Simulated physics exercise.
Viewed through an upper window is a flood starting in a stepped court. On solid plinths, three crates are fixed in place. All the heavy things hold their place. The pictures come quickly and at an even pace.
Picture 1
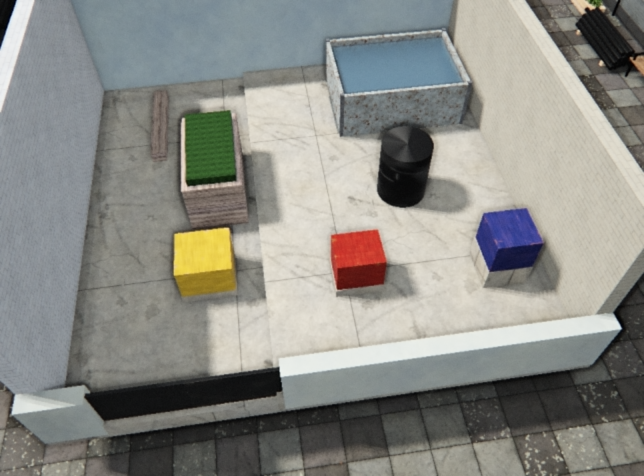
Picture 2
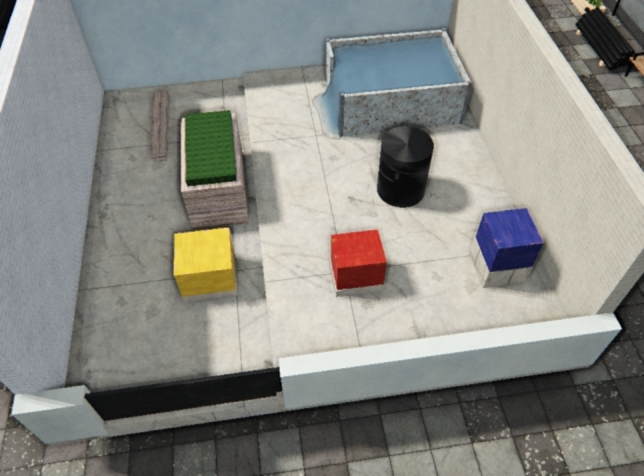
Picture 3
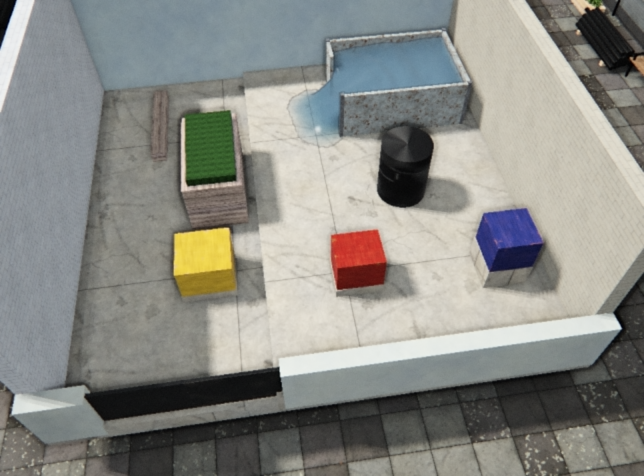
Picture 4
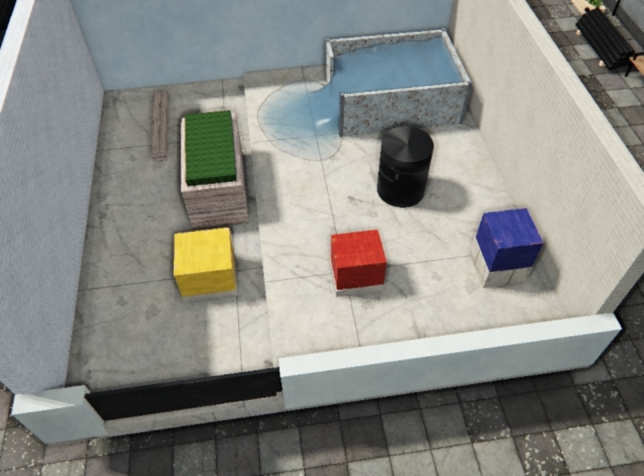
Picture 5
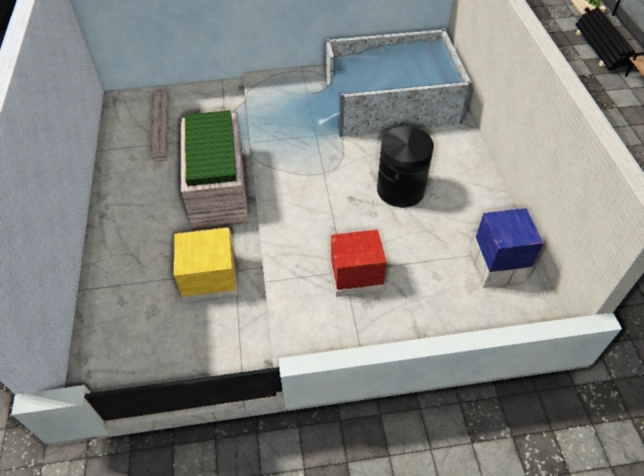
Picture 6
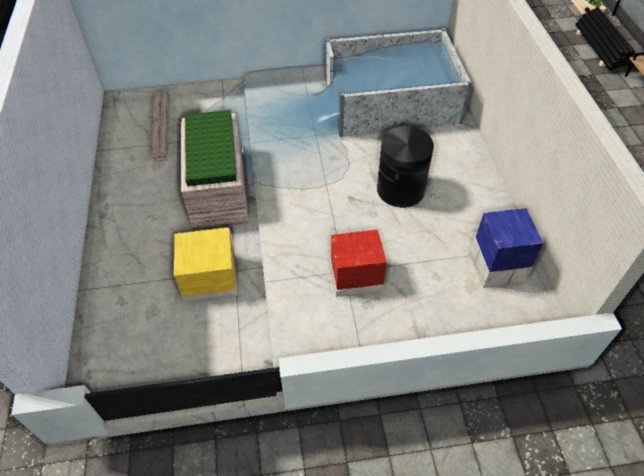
The clip opens on a walled court with a stone tank of still water, a black cylinder, and yellow, red, blue and green-topped blocks. Water then pours from a gap at the tank's left end and spreads leftward and forward across the pale floor, widening into a thin sheet beside the green-topped block.
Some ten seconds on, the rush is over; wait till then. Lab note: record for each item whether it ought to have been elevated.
Result - red crate: Dry, no change needed; blue crate: Dry, no change needed; yellow crate: Wetted, should be elevated.
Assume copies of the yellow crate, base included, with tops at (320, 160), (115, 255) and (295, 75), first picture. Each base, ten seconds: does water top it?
Listed order: Flooded / flooded / flooded.
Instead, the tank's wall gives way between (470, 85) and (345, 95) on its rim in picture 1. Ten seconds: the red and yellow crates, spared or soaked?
The red crate is flooded and the yellow crate is flooded.
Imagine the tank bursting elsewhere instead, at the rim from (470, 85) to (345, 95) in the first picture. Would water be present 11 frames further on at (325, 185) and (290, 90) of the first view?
Submerged, then untouched.
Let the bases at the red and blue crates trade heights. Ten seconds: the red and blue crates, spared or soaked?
In short: The red crate is not reached; the blue crate is not reached.
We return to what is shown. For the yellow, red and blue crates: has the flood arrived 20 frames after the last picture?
Yellow crate: Wet; red crate: Wet; blue crate: Dry.
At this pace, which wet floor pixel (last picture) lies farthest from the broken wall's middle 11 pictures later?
I'd say around (231, 391).
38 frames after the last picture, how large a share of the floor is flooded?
I'd put it at roughly 70 per cent.
A moment on, water covers 30 % of the floor; the red crate not reached, the blue crate not reached, the yellow crate water round its plinth.
Next, water covers 40 % of the floor; the red crate not reached, the blue crate not reached, the yellow crate water round its plinth.
Then, water covers 60 % of the floor; the red crate water round its plinth, the blue crate not reached, the yellow crate water round its plinth.
Later, water covers 70 % of the floor; the red crate water round its plinth, the blue crate water round its plinth, the yellow crate water round its plinth.
In the end, water covers 80 % of the floor; the red crate stayed above the water, the blue crate stayed above the water, the yellow crate was topped.
